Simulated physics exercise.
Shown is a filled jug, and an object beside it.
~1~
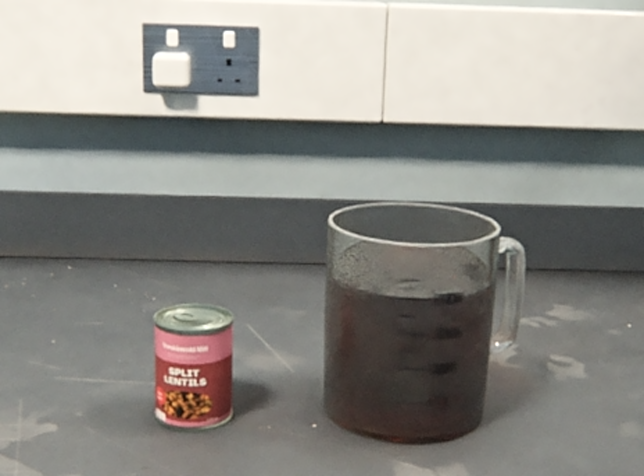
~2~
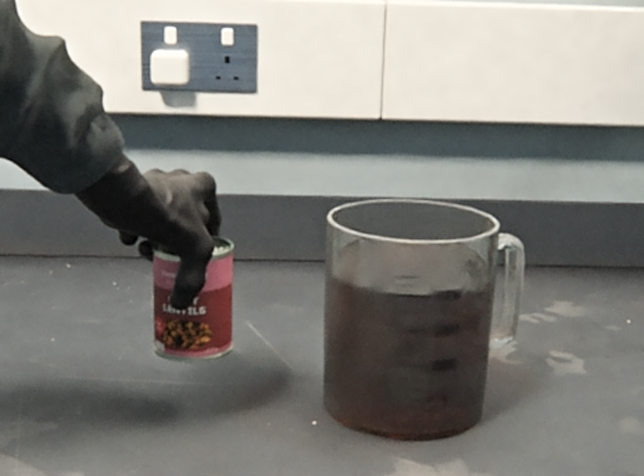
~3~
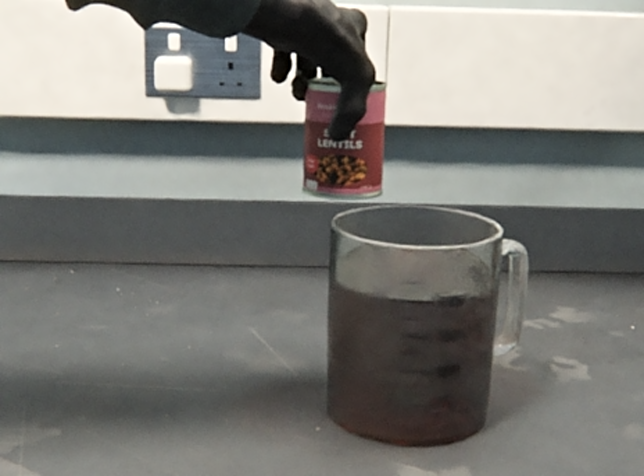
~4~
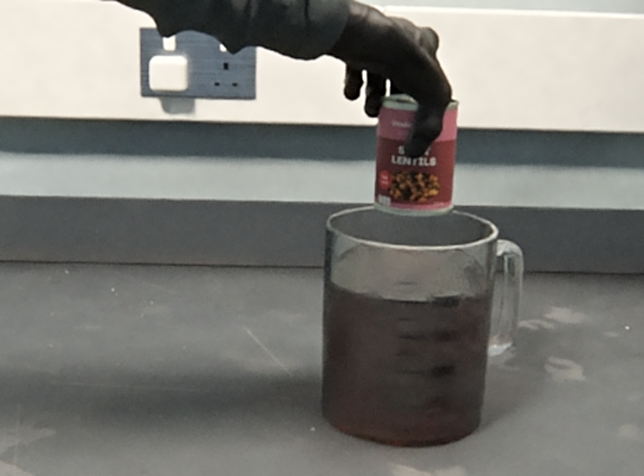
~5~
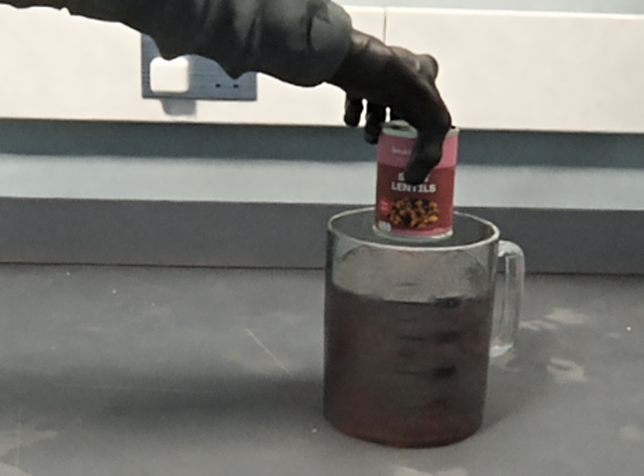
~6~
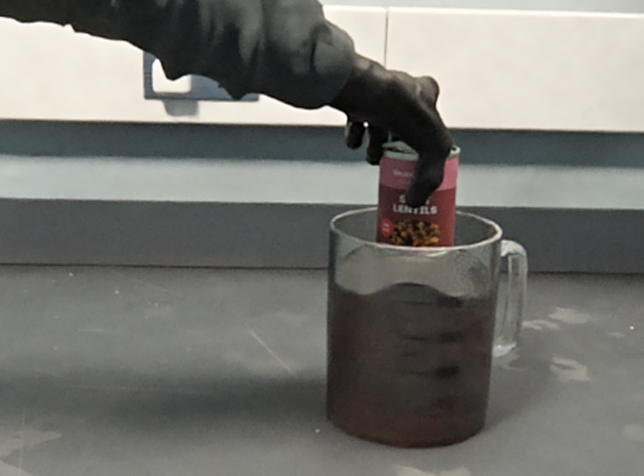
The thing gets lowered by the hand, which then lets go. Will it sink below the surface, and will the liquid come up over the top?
Iced tea: Goes down to the bottom; jug: Holds it all, no spill.
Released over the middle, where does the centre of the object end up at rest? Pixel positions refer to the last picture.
It should come to rest with its middle near (409, 358).
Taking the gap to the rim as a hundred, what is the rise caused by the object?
Some 50 per cent.
Soon after, the tin of food enters the iced tea; the jug is about three quarters full.
Later, the tin of food goes on down; the jug is nearly full.
In the end, the tin of food lies on the bottom; the jug is nearly full; nothing is spilt.
